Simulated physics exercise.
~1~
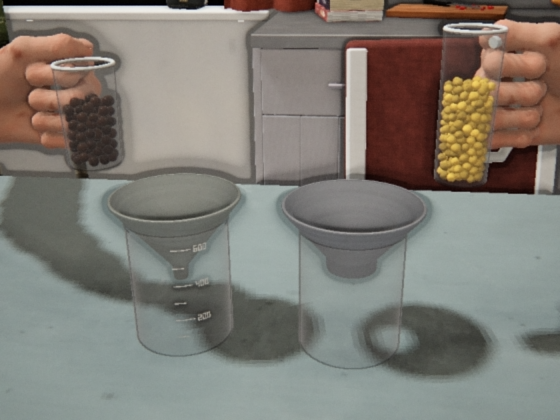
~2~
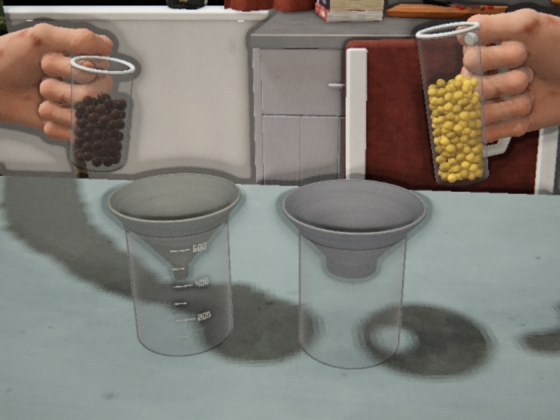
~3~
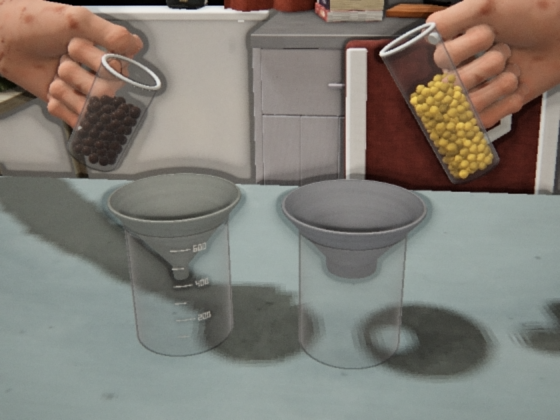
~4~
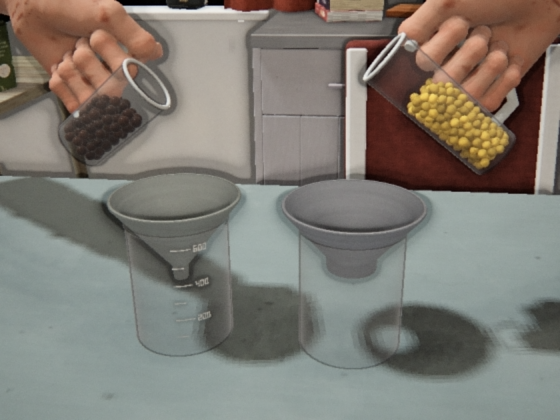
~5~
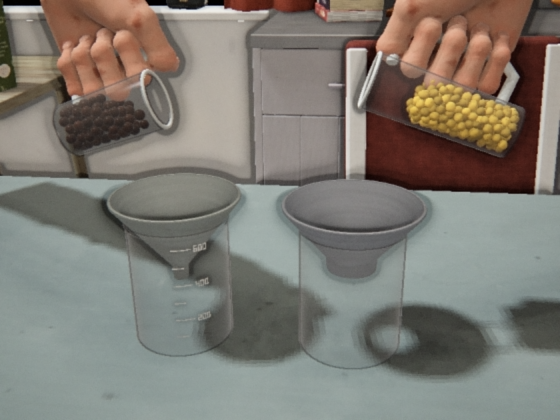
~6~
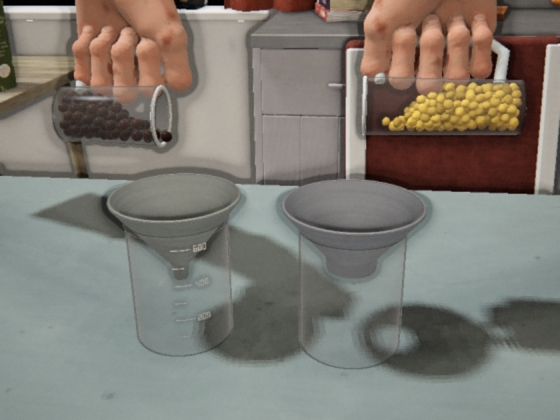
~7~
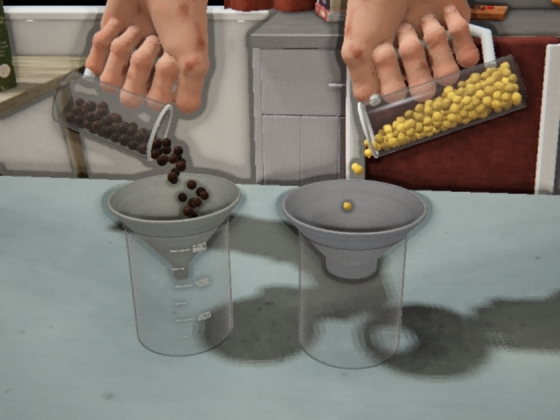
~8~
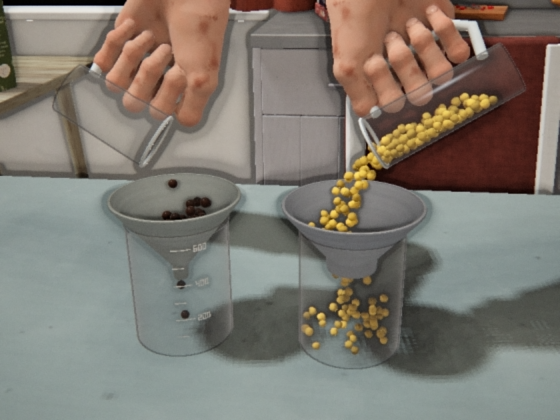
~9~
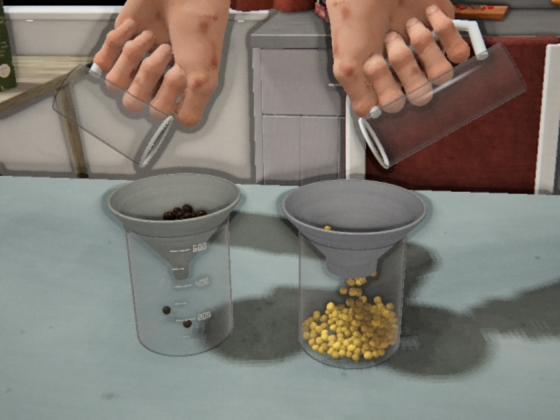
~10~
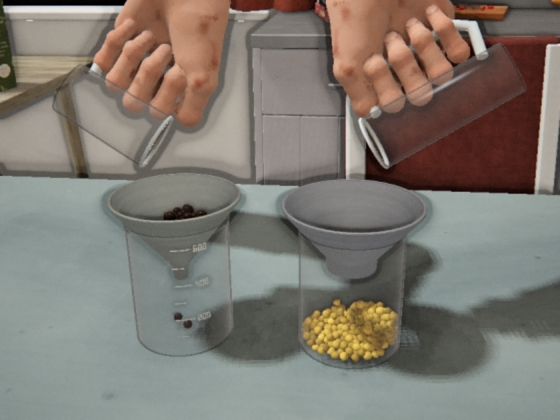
Two hands hold clear cups above a pale blue table, the left one filled with dark brown beads and the right one with yellow beads. Beneath them stand two transparent jars with grey funnels, seen from the front in a kitchen-like room by a still camera. The hands tilt the cups inward until beads spill into both funnels. The yellow beads stream through and heap up in the right jar, while only a few dark ones drop through on the left. Finally, both cups are empty, the right funnel is clear, and most dark beads remain stuck in the left funnel.
